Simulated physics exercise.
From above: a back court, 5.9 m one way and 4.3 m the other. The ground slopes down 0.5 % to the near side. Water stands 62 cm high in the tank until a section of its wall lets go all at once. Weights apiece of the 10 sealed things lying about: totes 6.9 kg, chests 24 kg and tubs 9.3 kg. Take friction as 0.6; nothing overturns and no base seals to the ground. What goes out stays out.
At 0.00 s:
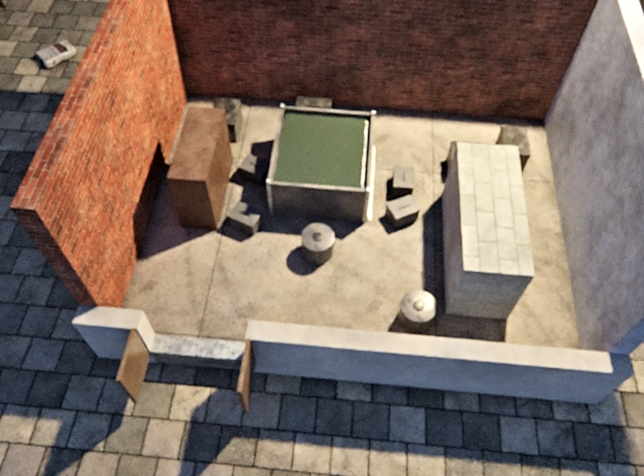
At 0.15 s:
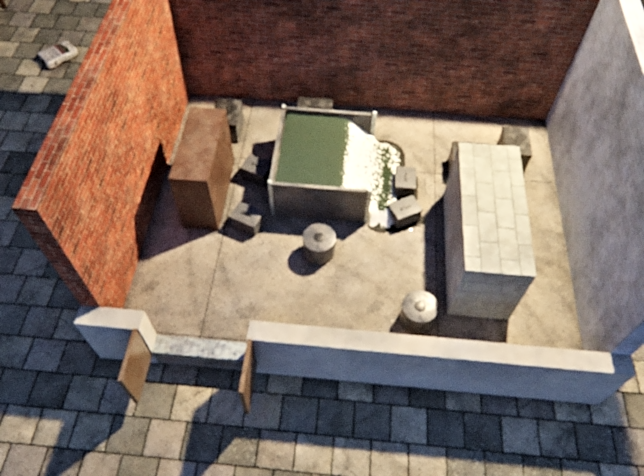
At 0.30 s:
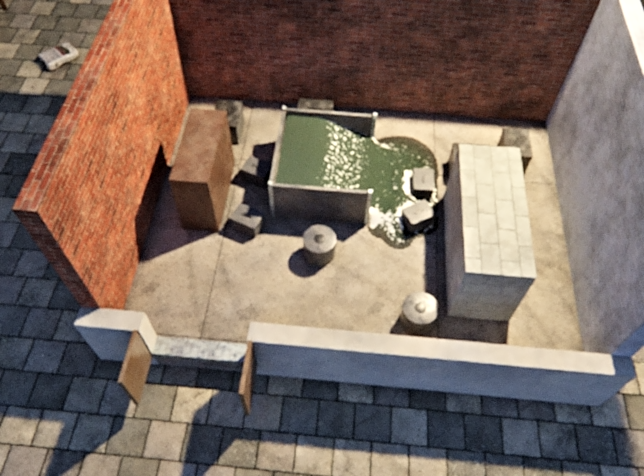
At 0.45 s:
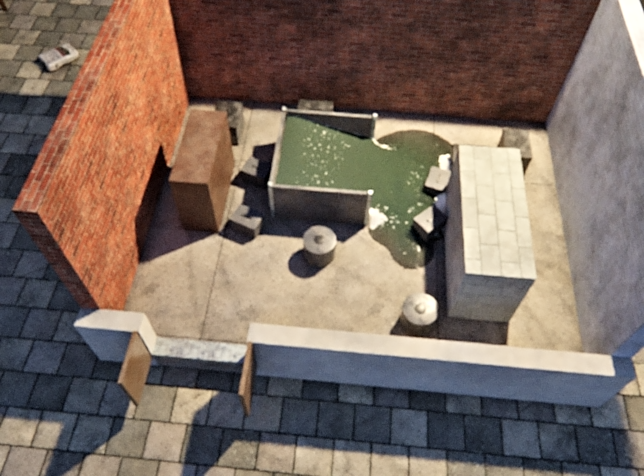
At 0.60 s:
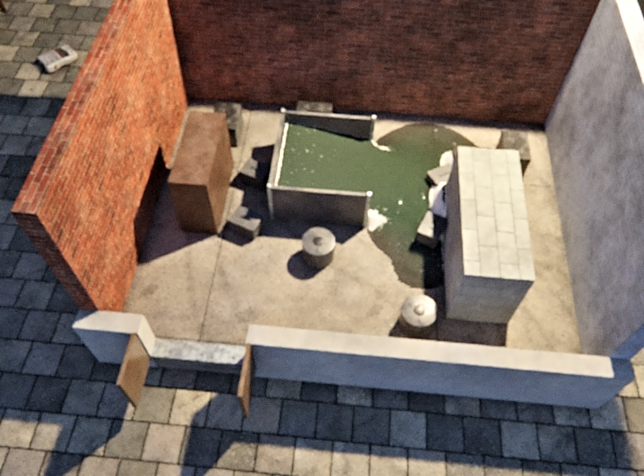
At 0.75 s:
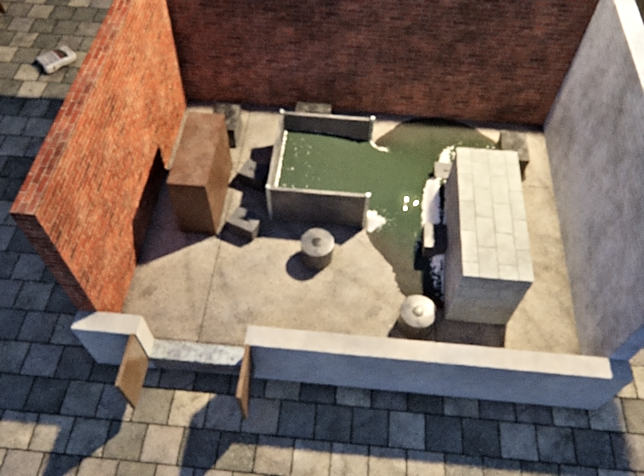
A walled courtyard held a square tank of green water until its right side gave way, and the water poured out across the ground, pushing two small grey boxes right toward a big pale block.
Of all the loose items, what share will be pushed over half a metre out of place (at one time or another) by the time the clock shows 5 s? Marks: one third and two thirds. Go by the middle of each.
That comes to between one and two thirds.
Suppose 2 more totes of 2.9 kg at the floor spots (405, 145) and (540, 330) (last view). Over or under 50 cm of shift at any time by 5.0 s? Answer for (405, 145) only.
It is over.
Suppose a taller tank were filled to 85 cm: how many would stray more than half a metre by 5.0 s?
In that case 5 of them.
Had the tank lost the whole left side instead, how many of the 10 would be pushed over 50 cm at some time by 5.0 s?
In that case 3 of them.
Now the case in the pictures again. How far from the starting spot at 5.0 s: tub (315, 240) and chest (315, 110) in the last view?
In that order: 0 cm, 0 cm.
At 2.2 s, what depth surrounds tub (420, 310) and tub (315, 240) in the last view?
Roughly 12 and 0 cm.
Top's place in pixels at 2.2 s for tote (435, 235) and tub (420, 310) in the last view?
Around (303, 314) and (335, 320).
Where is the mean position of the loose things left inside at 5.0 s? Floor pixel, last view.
At about (334, 235).
After 1.1 s 3 of 10 are over 50 cm from their spots; 1 afloat.
After 2.2 s 5 of 10 are over 50 cm from their spots; 2 afloat.
After 3.5 s 5 of 10 are over 50 cm from their spots; 1 afloat.
After 5.0 s 5 of 10 are over 50 cm from their spots, and 5 have been at some point; 2 afloat.
